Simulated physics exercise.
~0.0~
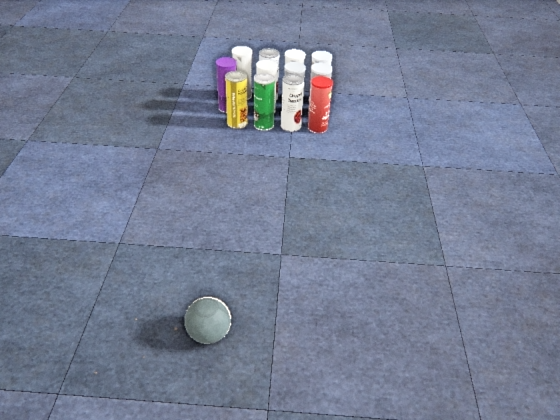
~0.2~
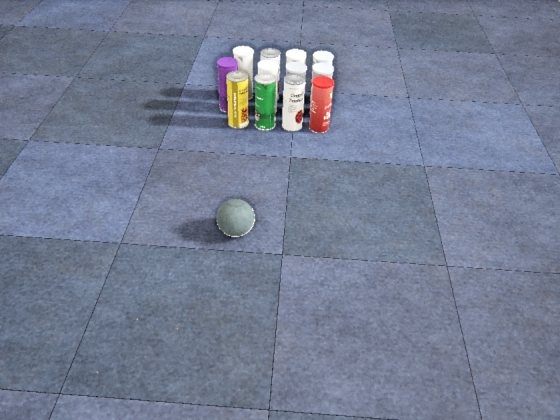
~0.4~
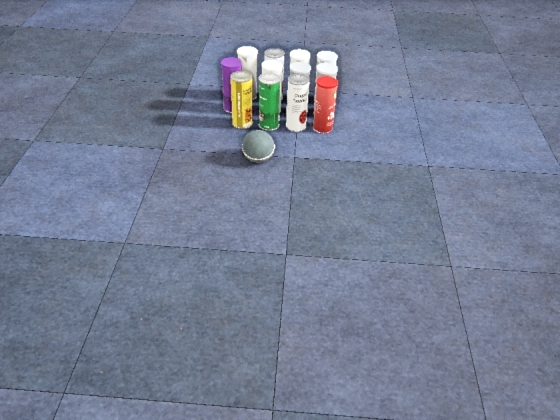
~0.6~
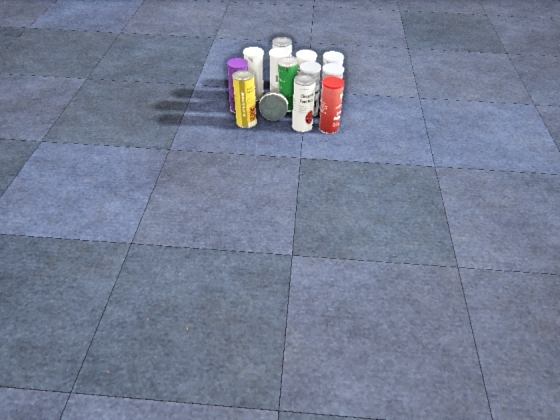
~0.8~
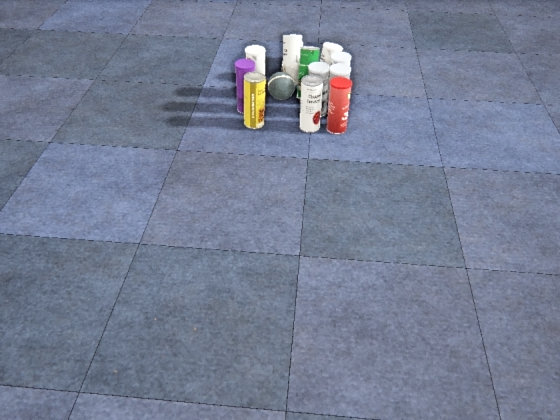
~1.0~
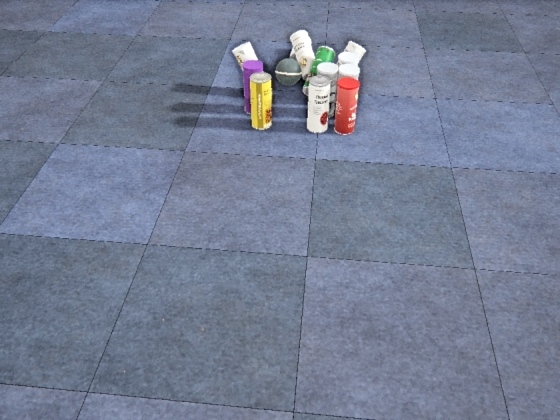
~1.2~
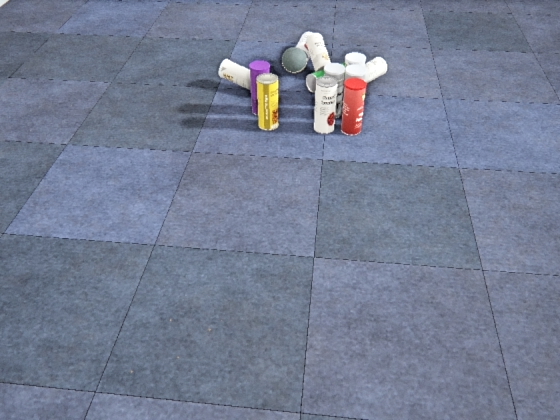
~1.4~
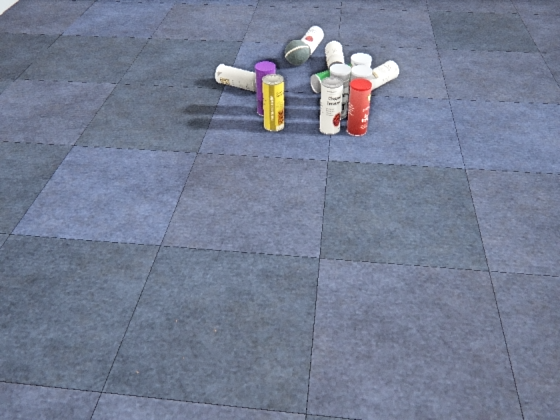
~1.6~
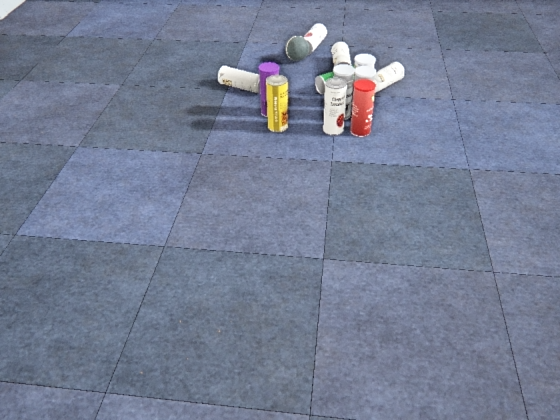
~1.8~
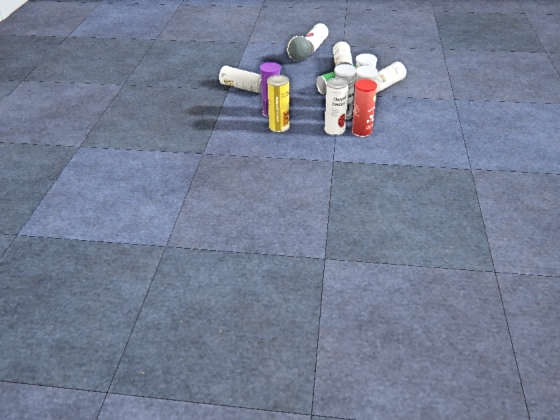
A cluster of upright canisters stood on a tiled floor as a gray ball rolled into them, knocking over the green one and several white ones, and came to rest behind the group, while the purple, yellow and red canisters stayed standing.
